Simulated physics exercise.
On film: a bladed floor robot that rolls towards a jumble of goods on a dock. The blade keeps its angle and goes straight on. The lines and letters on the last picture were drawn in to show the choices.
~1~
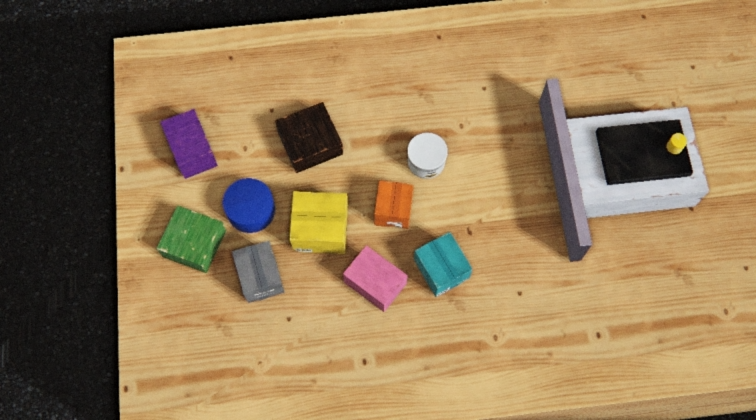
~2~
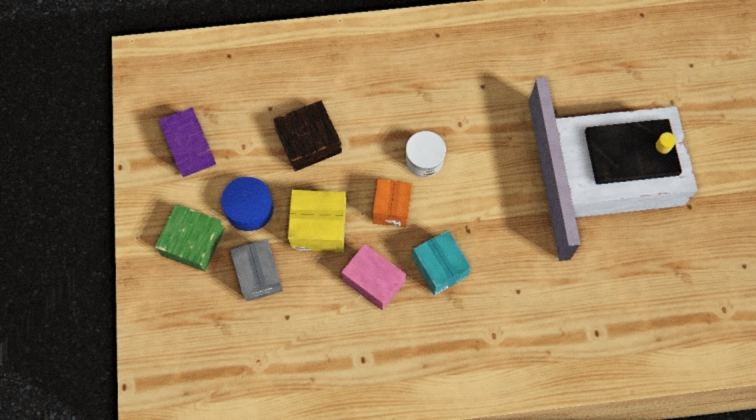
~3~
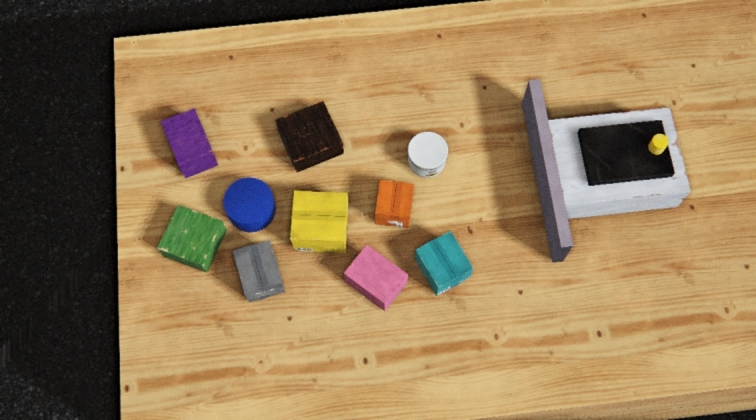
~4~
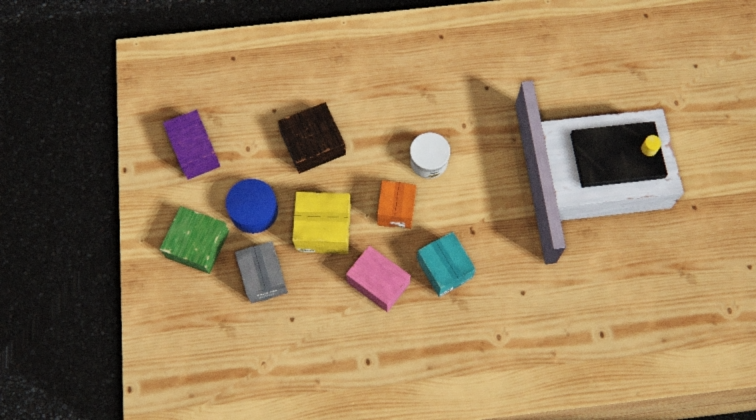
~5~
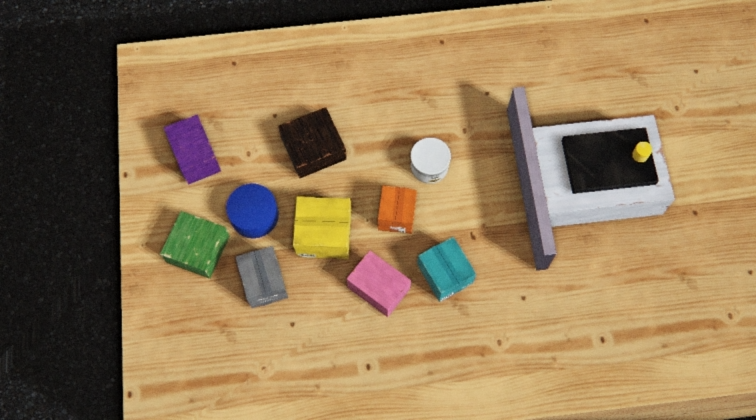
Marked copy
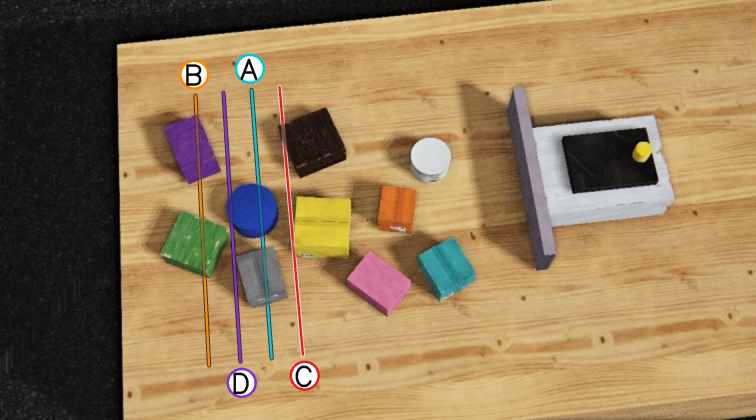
A white and black bladed robot crept slowly left across a wooden surface, closing a little of the gap to a scattered group of colourful boxes and round containers, which stayed where they were.
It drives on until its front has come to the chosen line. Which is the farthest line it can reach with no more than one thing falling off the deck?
It should halt at D.
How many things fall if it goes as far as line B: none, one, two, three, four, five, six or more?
By then, two.
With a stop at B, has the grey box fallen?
By then, yes.
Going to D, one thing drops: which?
It is the green crate.
On the marked copy, A at (261, 217); B at (202, 223); C at (291, 213); D at (232, 220).
Taking D. A third of the way, robot (495, 172); pink crate (365, 287); turquoise box (409, 282).
Two thirds of the way, robot (385, 184); green crate (188, 245); grey box (214, 288).
When it is over, robot (300, 193); green crate over the edge; grey box (128, 301); one fallen.
As for the rest, A is within the limit but short; B drops two; C is within the limit but short.
